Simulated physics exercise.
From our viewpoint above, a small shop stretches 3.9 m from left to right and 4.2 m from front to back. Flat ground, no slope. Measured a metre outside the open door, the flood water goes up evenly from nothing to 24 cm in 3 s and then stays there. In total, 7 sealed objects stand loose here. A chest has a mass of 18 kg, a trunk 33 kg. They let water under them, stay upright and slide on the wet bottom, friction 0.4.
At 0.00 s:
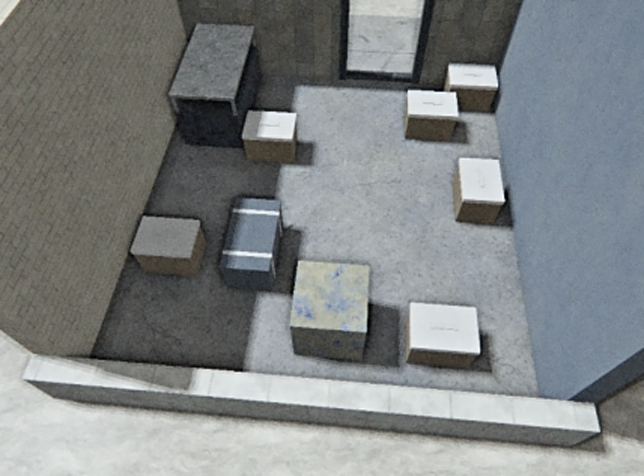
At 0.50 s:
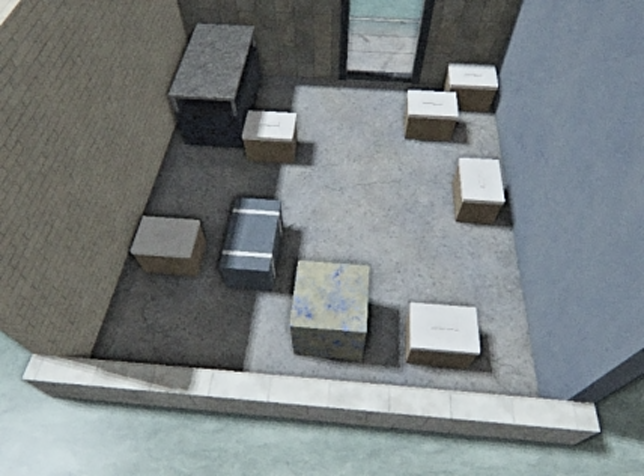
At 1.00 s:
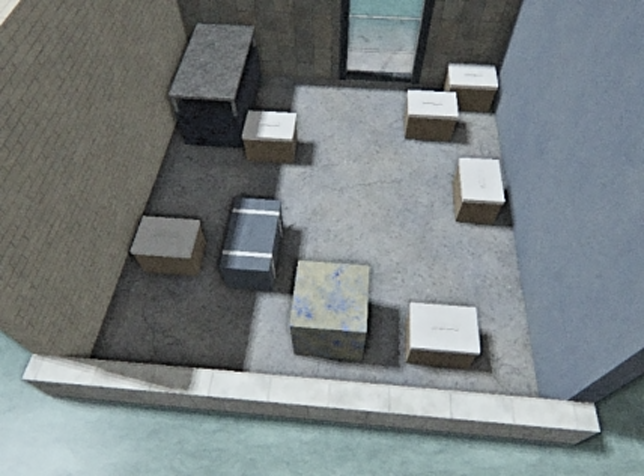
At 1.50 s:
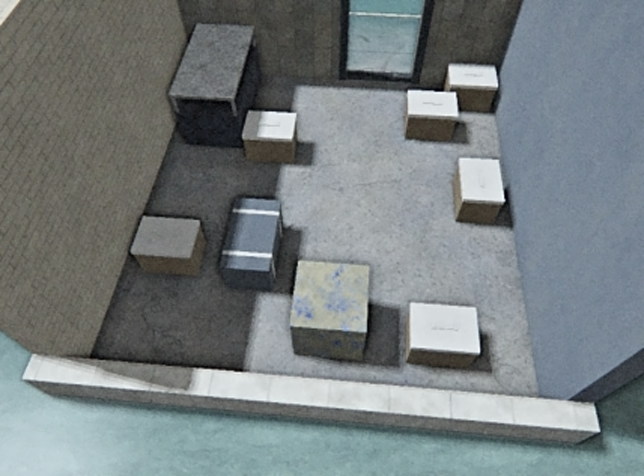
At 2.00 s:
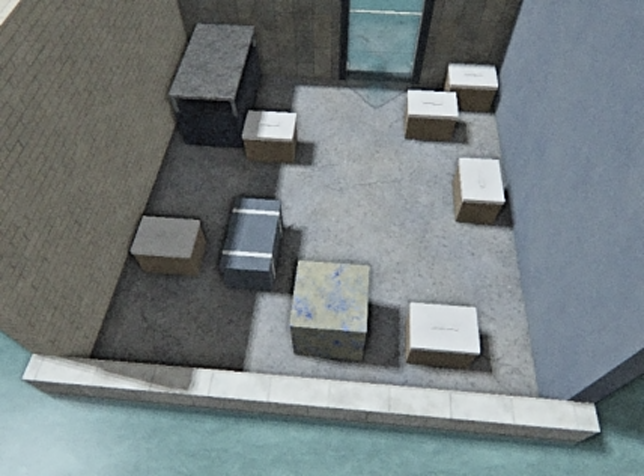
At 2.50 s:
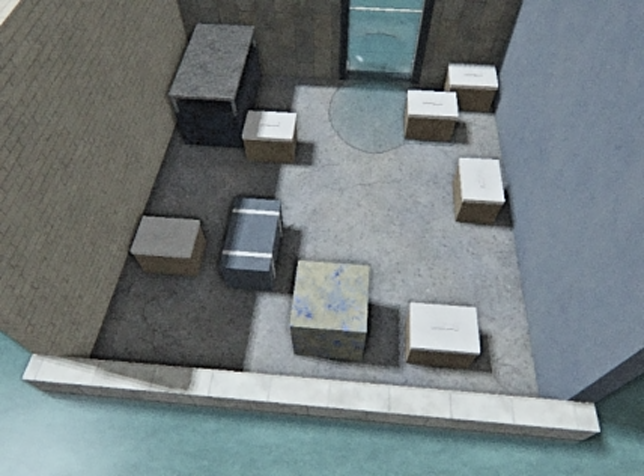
A small walled shop holds several still boxes as water surrounds it and enters the doorway.
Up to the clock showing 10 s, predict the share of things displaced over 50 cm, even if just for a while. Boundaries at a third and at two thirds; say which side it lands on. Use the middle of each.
It lands short of a third.
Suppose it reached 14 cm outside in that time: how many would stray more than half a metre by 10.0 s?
In that case the number is 0.
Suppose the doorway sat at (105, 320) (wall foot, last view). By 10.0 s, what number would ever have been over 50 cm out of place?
In that case the number is 4.
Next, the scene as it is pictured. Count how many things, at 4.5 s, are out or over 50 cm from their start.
I count 1 of them.
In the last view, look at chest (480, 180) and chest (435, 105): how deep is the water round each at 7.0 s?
I'd put it at 5 cm and 6 cm respectively.
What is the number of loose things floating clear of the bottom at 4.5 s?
My tally comes to 0.
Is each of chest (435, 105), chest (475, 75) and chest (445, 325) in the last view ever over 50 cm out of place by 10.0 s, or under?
Taking them in that order, the first is beyond the limit, the second within the limit and the third within the limit.
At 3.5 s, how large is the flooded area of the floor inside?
About 4.5 m2 is covered.
After 3.5 s 0 of 7 are over 50 cm from their spots; 0 afloat.
After 4.5 s 1 of 7 are over 50 cm from their spots; 0 afloat.
After 7.0 s 1 of 7 are over 50 cm from their spots; 0 afloat.
After 10.0 s 1 of 7 are over 50 cm from their spots, and 1 have been at some point; 2 afloat.
